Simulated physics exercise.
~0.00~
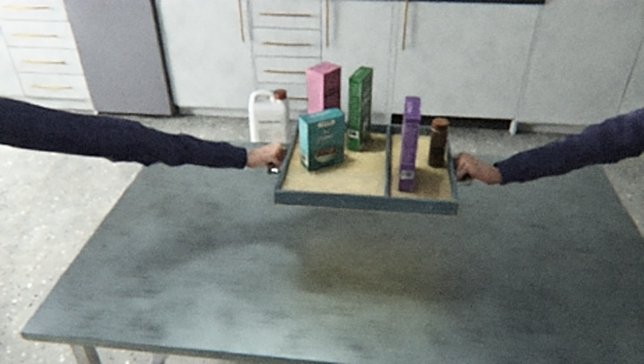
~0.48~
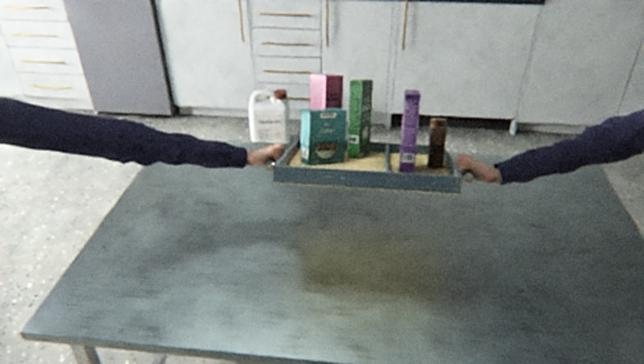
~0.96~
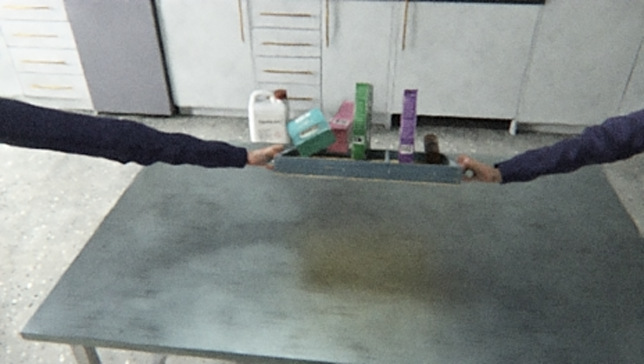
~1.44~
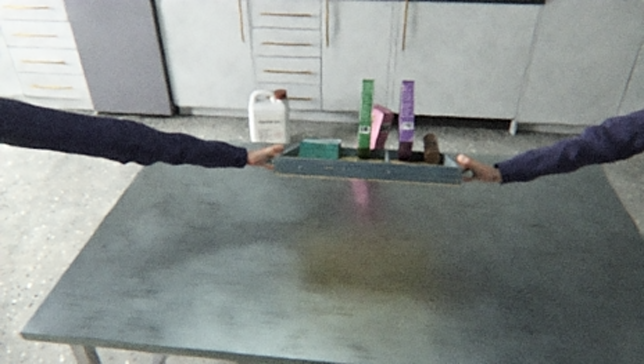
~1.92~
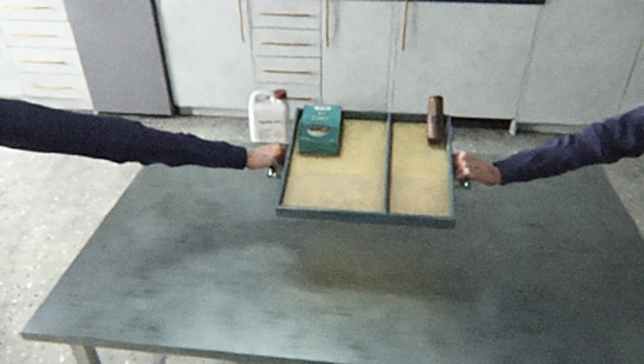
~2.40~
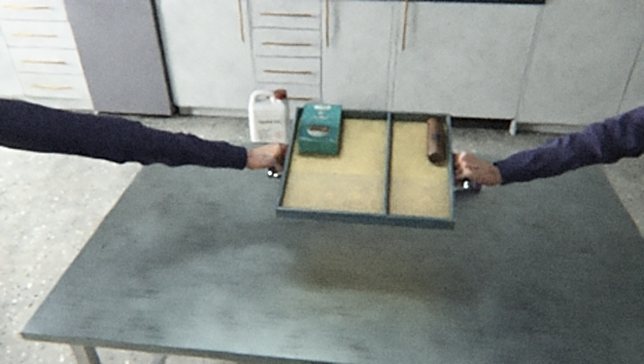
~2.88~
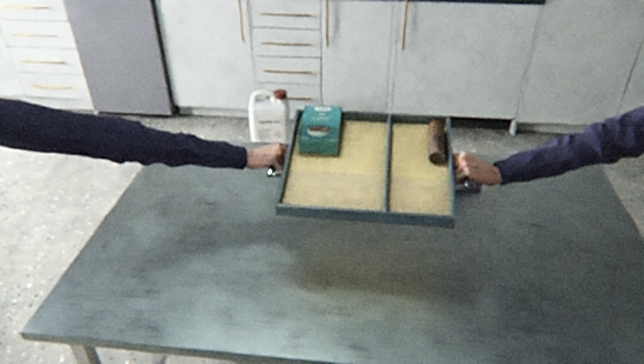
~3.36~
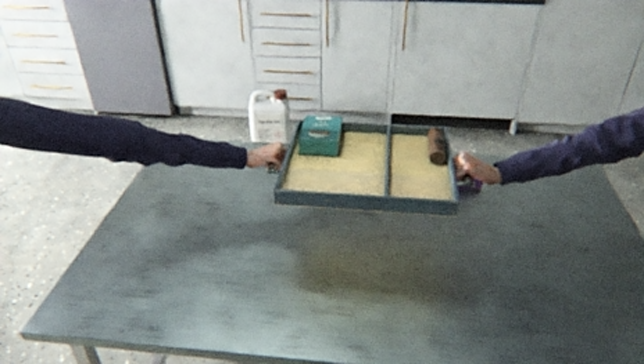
To begin with, two hands hold a blue-grey tray above a table, with pink, green, purple and turquoise packets and a brown shaker standing on it. The hands tip the tray's far edge down, and the packets lean away while the turquoise one and the shaker topple. The pink carton tumbles over the far side, and the green and purple packets also leave the tray. The hands then tilt it the other way, near edge down, before bringing it back towards level. At the end, only the turquoise packet and brown shaker remain on the tray, both lying down near the far edge.
